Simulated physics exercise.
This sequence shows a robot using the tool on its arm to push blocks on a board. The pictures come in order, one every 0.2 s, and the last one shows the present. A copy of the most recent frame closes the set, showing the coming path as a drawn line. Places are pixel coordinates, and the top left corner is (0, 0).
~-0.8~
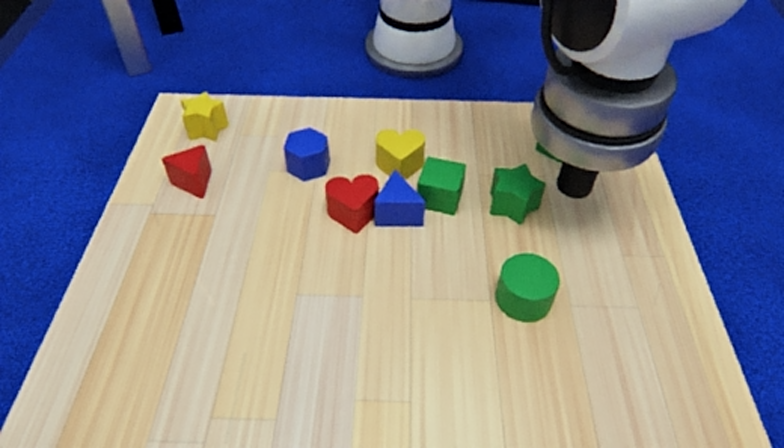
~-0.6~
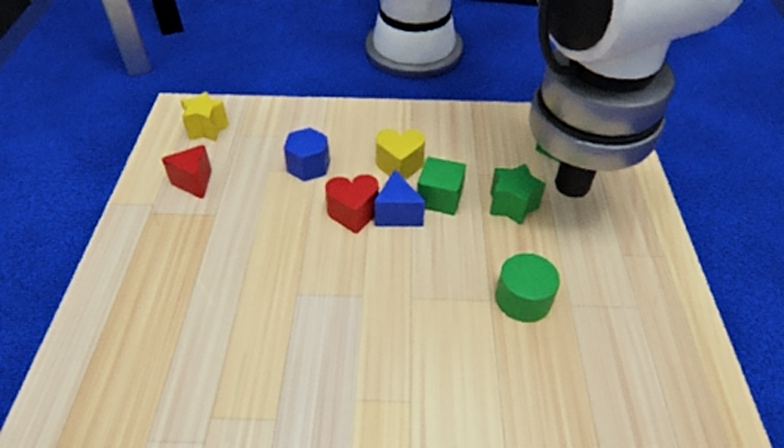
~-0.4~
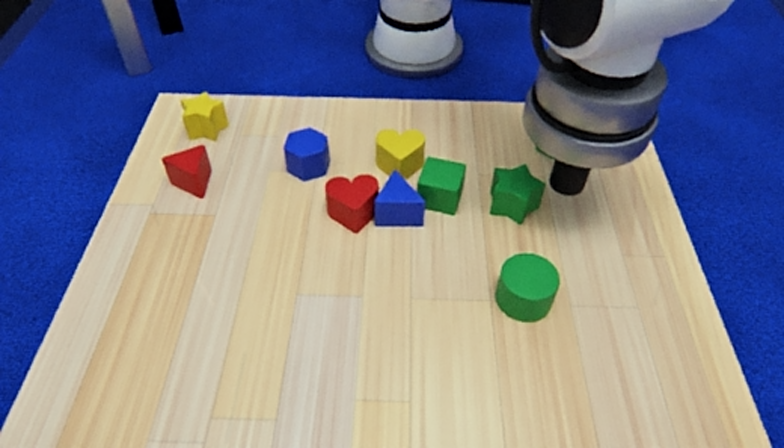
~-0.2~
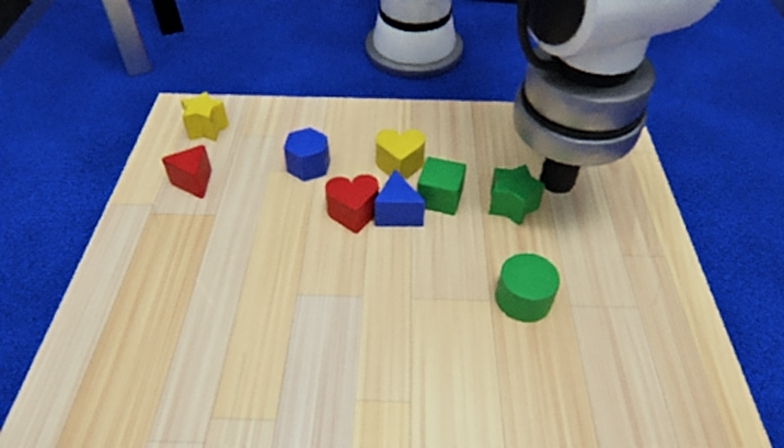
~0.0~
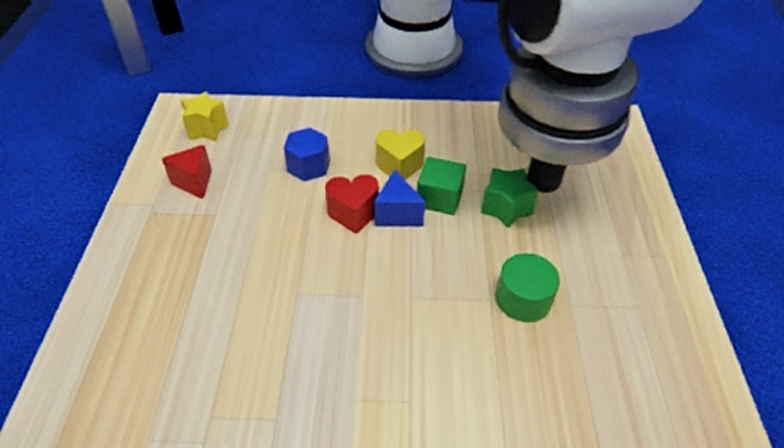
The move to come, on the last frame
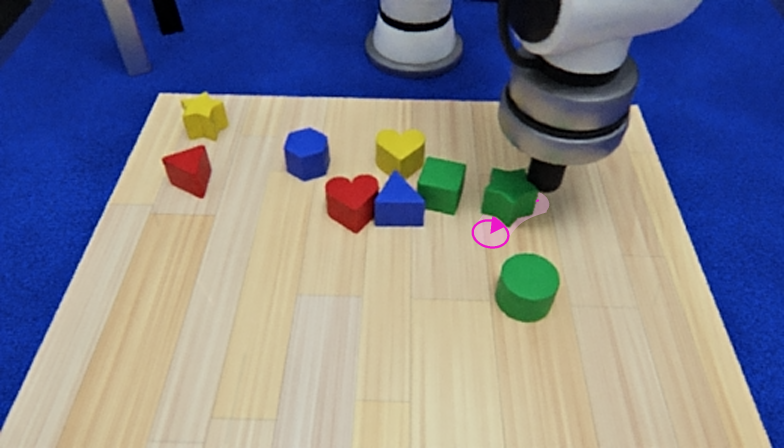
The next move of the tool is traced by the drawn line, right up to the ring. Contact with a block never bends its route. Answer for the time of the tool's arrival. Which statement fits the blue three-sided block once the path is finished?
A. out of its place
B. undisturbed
My answer is option B.
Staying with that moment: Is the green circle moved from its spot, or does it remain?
My prediction: It remains in place.
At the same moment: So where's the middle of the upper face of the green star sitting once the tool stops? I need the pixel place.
My prediction: (457, 202).
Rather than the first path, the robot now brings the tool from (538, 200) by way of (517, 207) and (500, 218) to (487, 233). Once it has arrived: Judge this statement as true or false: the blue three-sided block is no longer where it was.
False.
The drawn path runs from (538, 200) over (518, 207) and (502, 219) to (490, 234).
On the path given first. Halfway along, tool (513, 194); green star (479, 193).
At the end, tool (494, 216); blue three-sided block not moved; green square (433, 173), turned 15° clockwise; green star (457, 202), turned 30° clockwise; green circle not moved.
